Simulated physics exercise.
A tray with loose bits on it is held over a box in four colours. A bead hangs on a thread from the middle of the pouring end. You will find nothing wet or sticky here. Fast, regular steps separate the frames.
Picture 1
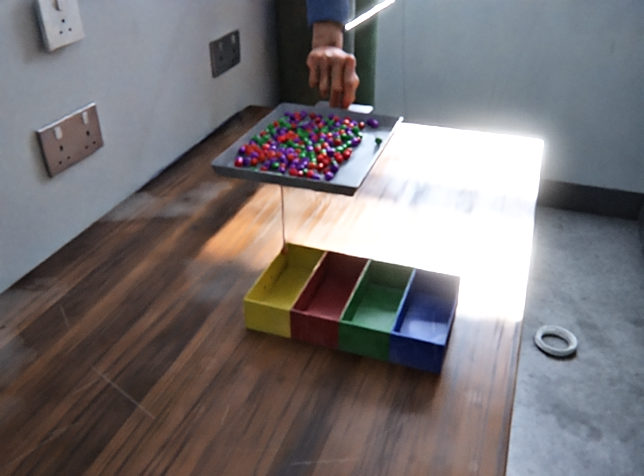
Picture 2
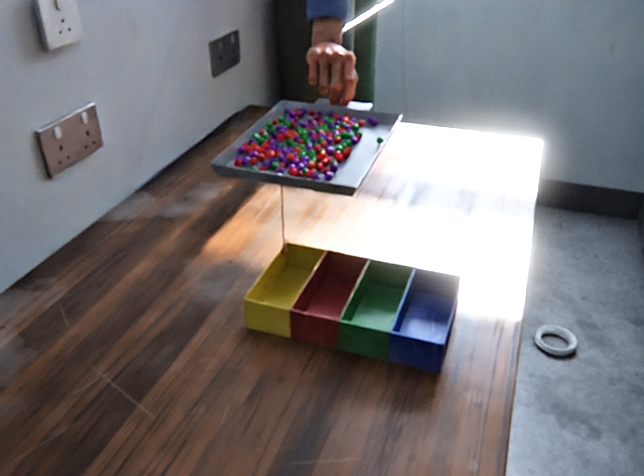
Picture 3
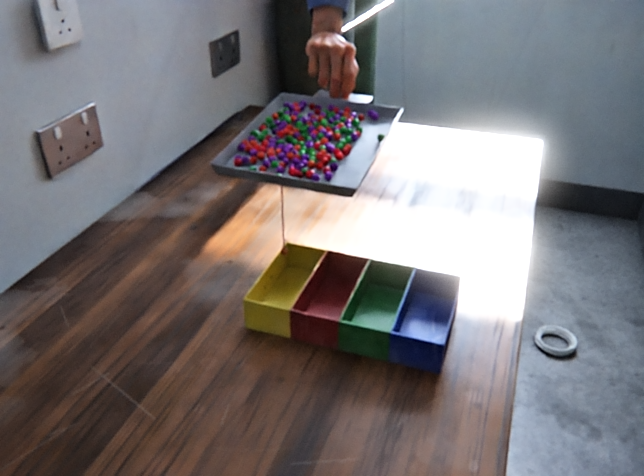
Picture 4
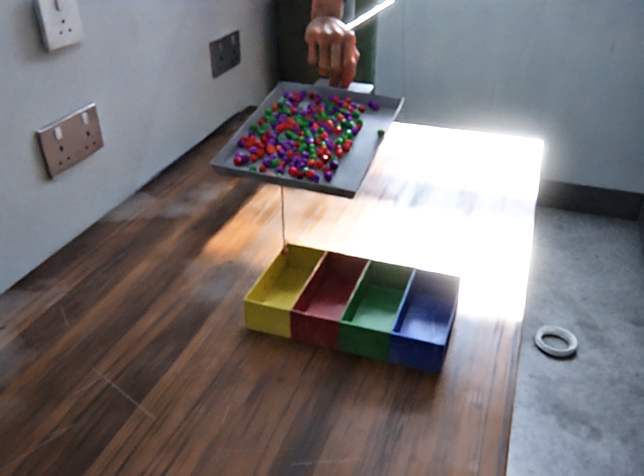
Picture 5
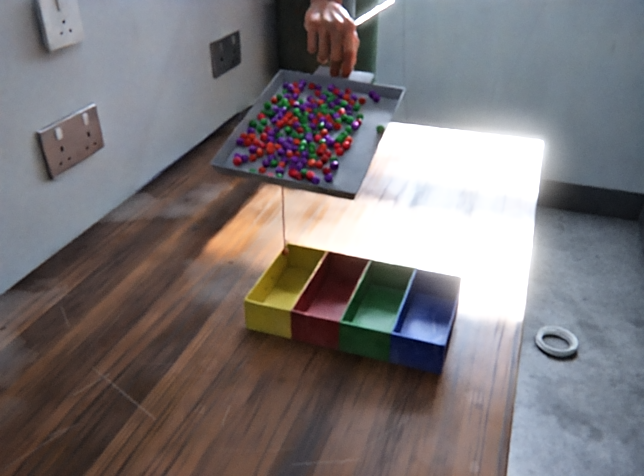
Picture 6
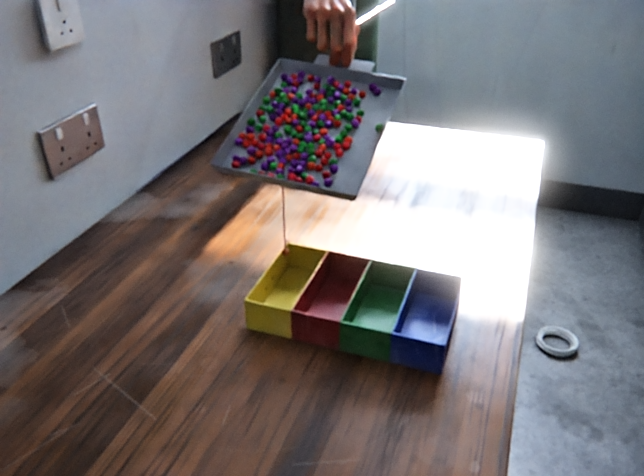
At first, a hand holds a grey tray of small colourful beads nearly level above a box with yellow, red, green and blue compartments on a wooden table. The hand then gradually raises the tray's far end, tilting it toward the box, and the beads begin shifting and spreading across it.
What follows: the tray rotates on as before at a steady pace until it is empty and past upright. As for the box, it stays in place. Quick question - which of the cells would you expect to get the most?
I would expect the red cell to get the most.
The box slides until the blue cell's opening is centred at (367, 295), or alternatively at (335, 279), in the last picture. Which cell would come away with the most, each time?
The first placement favours green, while the second favours blue.
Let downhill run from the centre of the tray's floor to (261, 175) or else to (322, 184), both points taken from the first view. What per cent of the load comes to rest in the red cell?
In order, 0 in a hundred and 60 in a hundred.
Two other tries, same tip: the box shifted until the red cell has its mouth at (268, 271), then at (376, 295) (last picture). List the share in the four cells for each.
Result: 90 % and 60 %.
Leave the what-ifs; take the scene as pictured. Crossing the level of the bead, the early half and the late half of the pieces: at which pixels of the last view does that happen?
At (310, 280) for the first part, then at (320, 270) for the others.
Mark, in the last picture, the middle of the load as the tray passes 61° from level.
Somewhere around pixel (302, 189) in the last picture.
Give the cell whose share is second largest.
Place 2: The yellow one.
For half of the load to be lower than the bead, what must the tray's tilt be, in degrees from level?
80° or so.
Shortly afterwards, tray tipped steeply; near two thirds on the tray; a little in the red cell; only a few in the yellow cell; only a few in the green cell; near a quarter falling or outside the box.
Next, tray tipped right over; only a few on the tray; near a third in the red cell; near a quarter in the yellow cell; a little in the green cell; only a few in the blue cell; near a quarter falling or outside the box.
Some moments later, tray tipped past a quarter turn; near half in the red cell; near a quarter in the yellow cell; a little in the green cell; only a few in the blue cell; near a quarter falling or outside the box.
In the end, tray tipped past a quarter turn; near half in the red cell; near a quarter in the yellow cell; a little in the green cell; only a few in the blue cell; near a quarter outside the box.
